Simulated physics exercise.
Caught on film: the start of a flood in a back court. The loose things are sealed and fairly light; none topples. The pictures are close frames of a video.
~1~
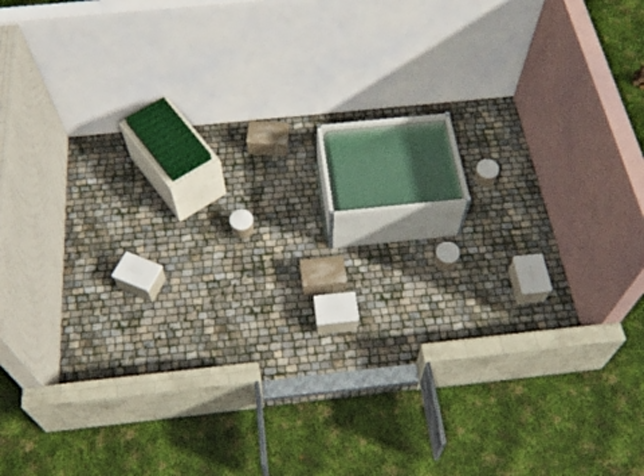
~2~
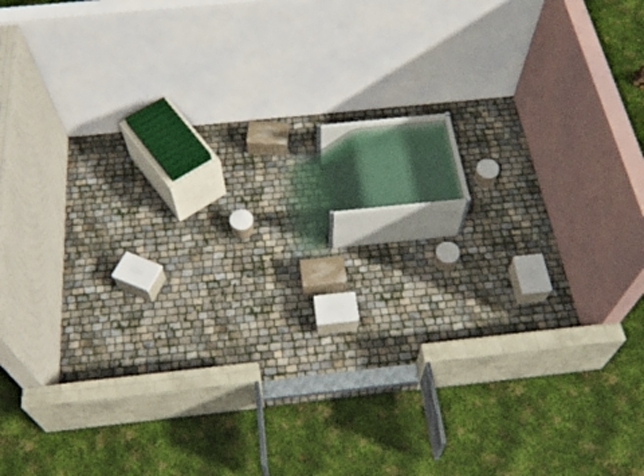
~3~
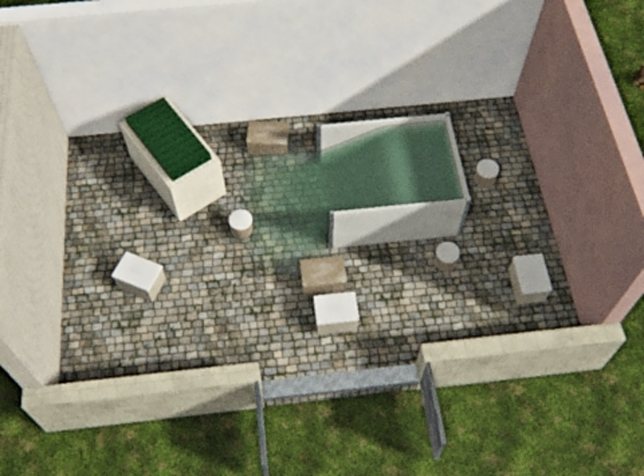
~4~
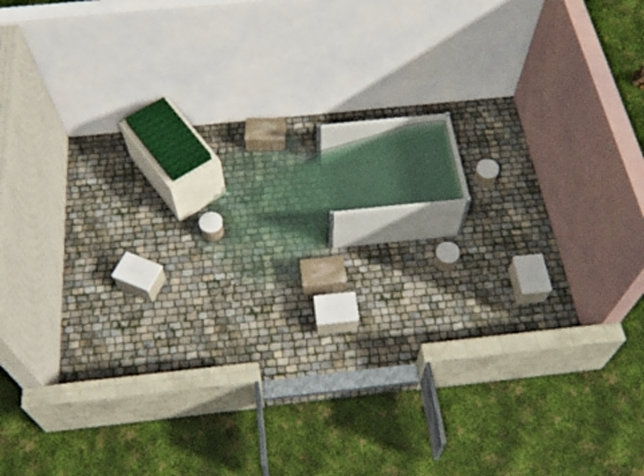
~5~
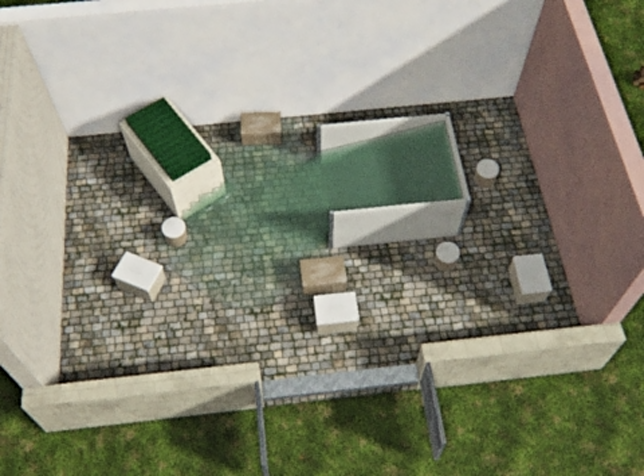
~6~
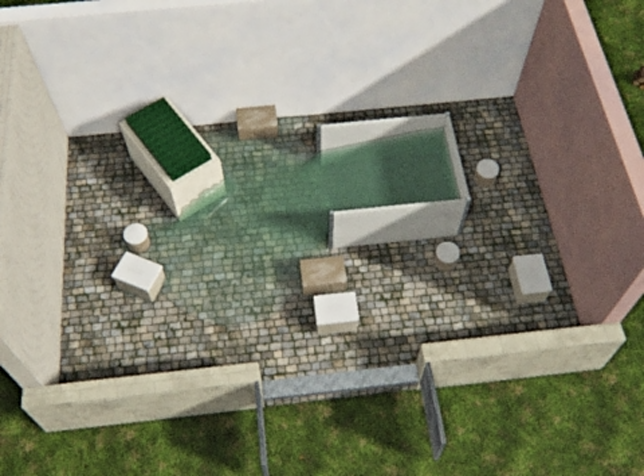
Green water spreading leftward from an open-sided tank across a cobbled courtyard, shifting a small white cylinder and a brown box left.
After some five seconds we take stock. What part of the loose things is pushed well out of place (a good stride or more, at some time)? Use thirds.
Share: From one to two thirds.
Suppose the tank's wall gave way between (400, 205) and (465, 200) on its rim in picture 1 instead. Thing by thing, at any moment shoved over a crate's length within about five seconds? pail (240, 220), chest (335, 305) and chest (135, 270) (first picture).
One after the other: No, swept aside, short of that.
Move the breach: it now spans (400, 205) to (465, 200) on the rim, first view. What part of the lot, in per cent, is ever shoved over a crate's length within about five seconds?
Roughly 50 per cent.
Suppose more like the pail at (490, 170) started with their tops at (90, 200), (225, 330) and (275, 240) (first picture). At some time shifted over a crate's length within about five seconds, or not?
In turn: Moved that far, yes, pushed that far.
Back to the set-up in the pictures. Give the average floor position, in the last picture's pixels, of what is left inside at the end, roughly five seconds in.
Around (412, 240).
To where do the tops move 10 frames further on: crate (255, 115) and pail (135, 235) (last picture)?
Around (298, 127) and (67, 228).
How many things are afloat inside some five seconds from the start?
It comes to 5.
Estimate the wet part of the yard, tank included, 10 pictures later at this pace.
Close to 55 %.
A moment on, 1 of 8 are well off their spots; 1 afloat.
Next, 2 of 8 are well off their spots; 2 afloat.
Later, 3 of 8 are well off their spots; 3 afloat.
In the end, 5 of 8 are well off their spots, and 5 have been at some point; 5 afloat.
